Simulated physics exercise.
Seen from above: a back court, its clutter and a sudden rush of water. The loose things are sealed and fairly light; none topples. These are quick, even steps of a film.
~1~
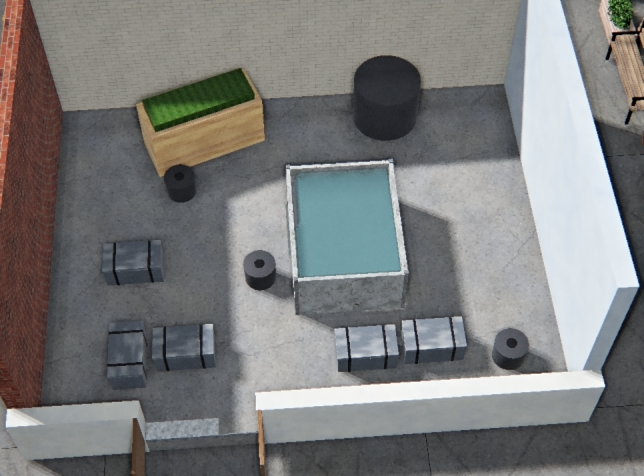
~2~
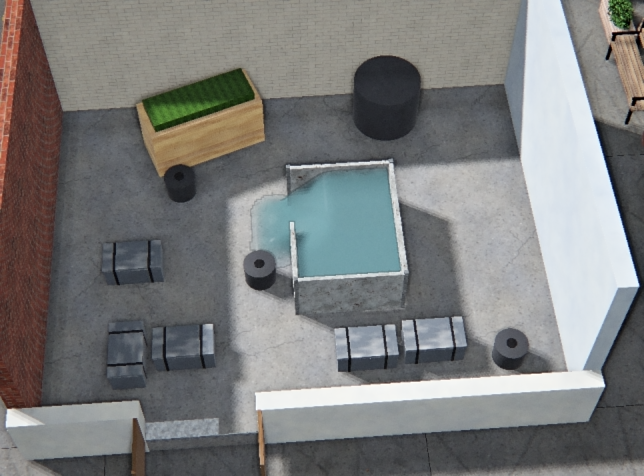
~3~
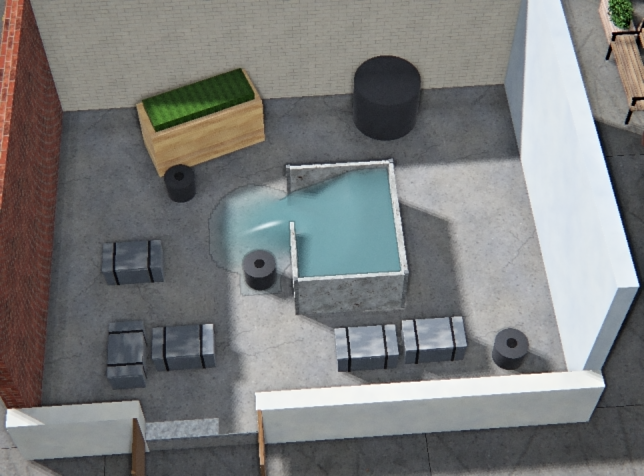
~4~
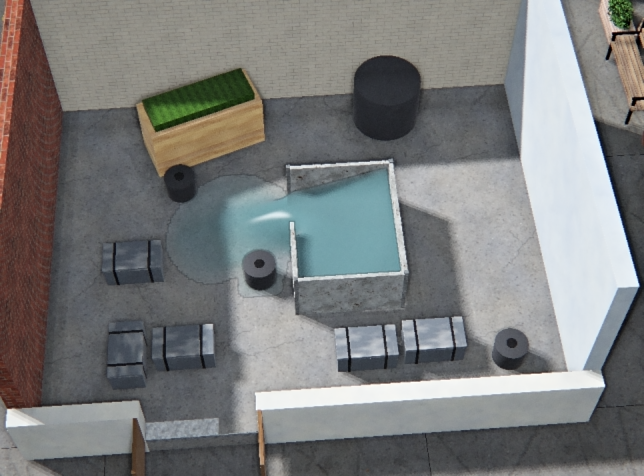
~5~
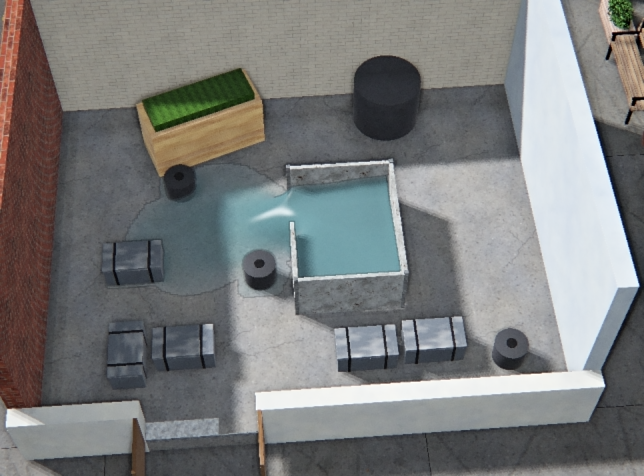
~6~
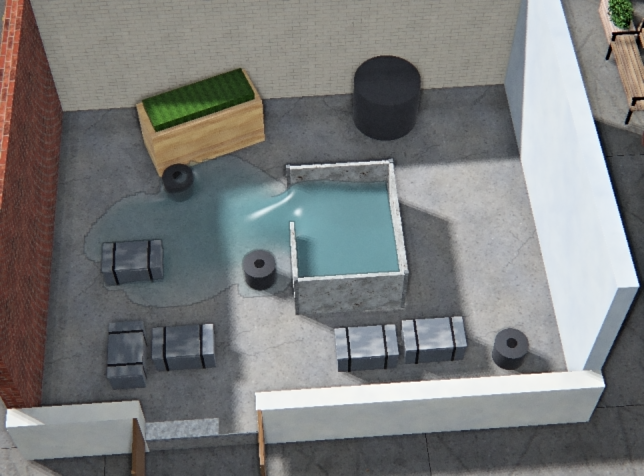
In a walled back court seen from above, water pours through a gap in the left side of a raised pool and spreads leftward across the paving, around dark tubs and a strapped grey trunk, none of which shift.
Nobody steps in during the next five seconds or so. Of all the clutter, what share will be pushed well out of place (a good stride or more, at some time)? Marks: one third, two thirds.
That comes to from one to two thirds.
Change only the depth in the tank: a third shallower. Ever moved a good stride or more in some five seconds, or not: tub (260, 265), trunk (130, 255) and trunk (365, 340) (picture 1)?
In turn: Not that far, pushed that far, not that far.
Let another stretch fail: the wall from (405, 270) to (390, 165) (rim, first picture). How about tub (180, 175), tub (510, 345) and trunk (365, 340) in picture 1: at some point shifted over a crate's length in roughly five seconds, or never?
In that order: Under that, moved that far, yes.
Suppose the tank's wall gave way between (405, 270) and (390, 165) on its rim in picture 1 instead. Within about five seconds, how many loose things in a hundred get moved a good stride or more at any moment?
Roughly 50 per cent.
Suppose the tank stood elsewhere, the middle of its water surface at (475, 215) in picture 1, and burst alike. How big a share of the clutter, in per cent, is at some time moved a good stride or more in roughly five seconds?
About 60 per cent.
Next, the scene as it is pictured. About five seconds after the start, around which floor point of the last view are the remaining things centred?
Around (304, 313).
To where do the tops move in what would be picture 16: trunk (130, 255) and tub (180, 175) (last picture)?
Close to (78, 292) and (75, 153).
A moment on, 0 of 8 are well off their spots; 0 afloat.
Next, 2 of 8 are well off their spots; 1 afloat.
Later, 3 of 8 are well off their spots; 1 afloat.
In the end, 4 of 8 are well off their spots, and 4 have been at some point; 2 afloat.
